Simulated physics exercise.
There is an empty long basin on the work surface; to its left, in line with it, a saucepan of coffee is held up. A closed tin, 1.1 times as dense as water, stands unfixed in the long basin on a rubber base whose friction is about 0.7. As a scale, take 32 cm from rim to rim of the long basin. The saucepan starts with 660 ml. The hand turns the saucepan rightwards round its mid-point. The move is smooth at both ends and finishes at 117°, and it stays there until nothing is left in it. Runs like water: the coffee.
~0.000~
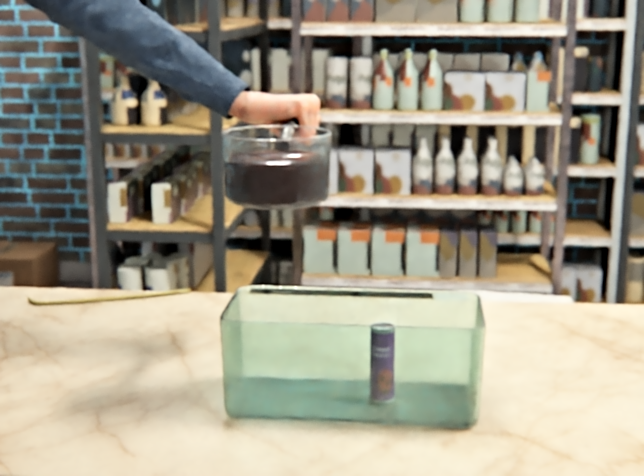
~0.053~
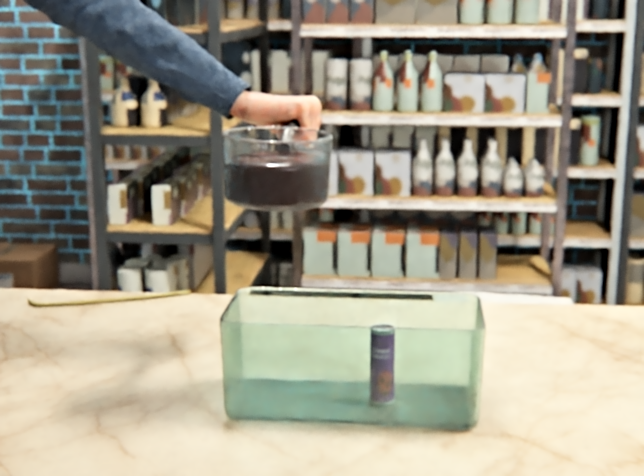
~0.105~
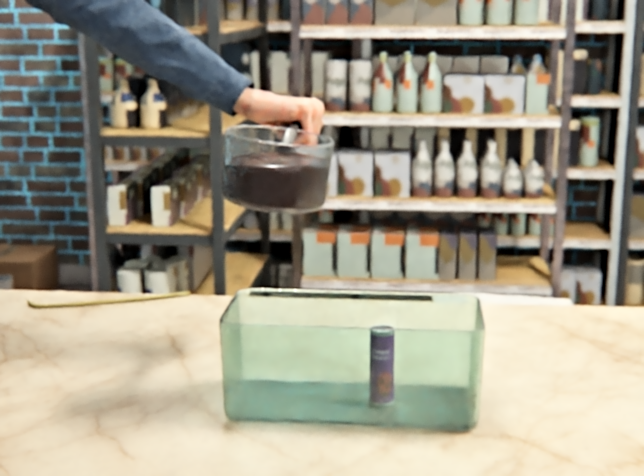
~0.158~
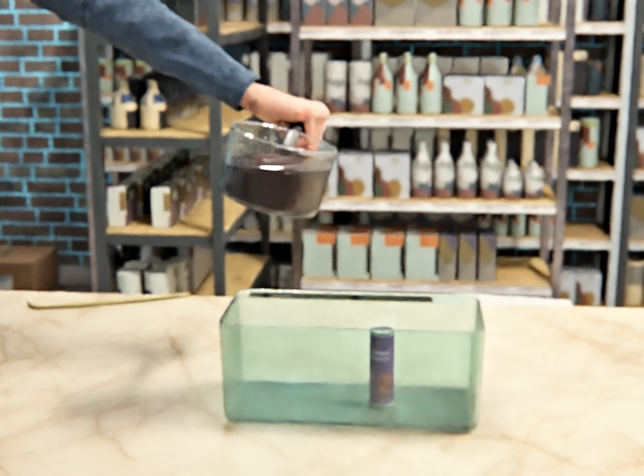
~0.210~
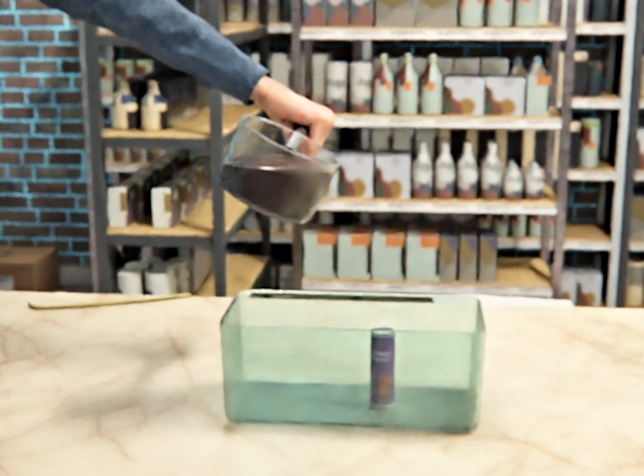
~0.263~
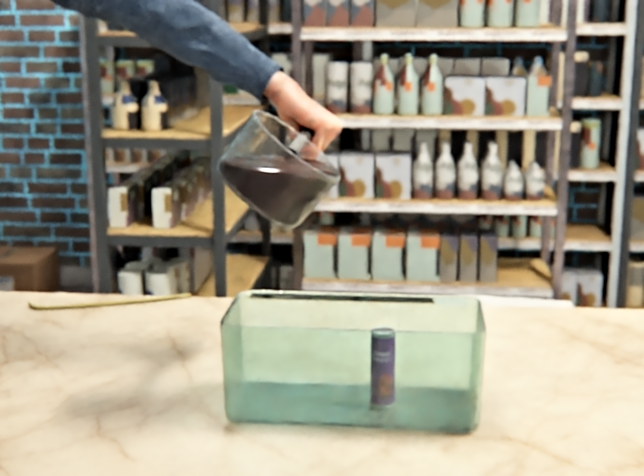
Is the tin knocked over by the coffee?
It tumbles.
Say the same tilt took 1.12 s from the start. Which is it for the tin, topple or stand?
In that case the tin stays vertical.
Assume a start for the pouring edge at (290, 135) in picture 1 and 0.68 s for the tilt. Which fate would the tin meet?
Result: Tin upright.
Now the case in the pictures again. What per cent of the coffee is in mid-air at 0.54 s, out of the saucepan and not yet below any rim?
About 52 per cent.
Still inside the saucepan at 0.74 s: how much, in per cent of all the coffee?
About 4 per cent.
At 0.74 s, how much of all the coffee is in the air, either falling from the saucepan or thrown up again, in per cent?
Close to 10 per cent.
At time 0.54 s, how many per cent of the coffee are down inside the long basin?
Around 18 percent.
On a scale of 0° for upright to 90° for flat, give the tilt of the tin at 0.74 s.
Looks like some 0 degrees from vertical upright.
After 0.54 s the tilt is 105° and 30 per cent is still to pour; the tin stands where it began.
After 0.74 s the tilt is 117° and 4 per cent is still to pour; the tin stands 1 cm from where it began.
After 0.95 s the tilt is 117° and 0 per cent is still to pour; the tin leans 44°.
After 1.18 s the tilt is 117° and 0 per cent is still to pour; the tin lies on its side.
In the end the tin lies on its side.
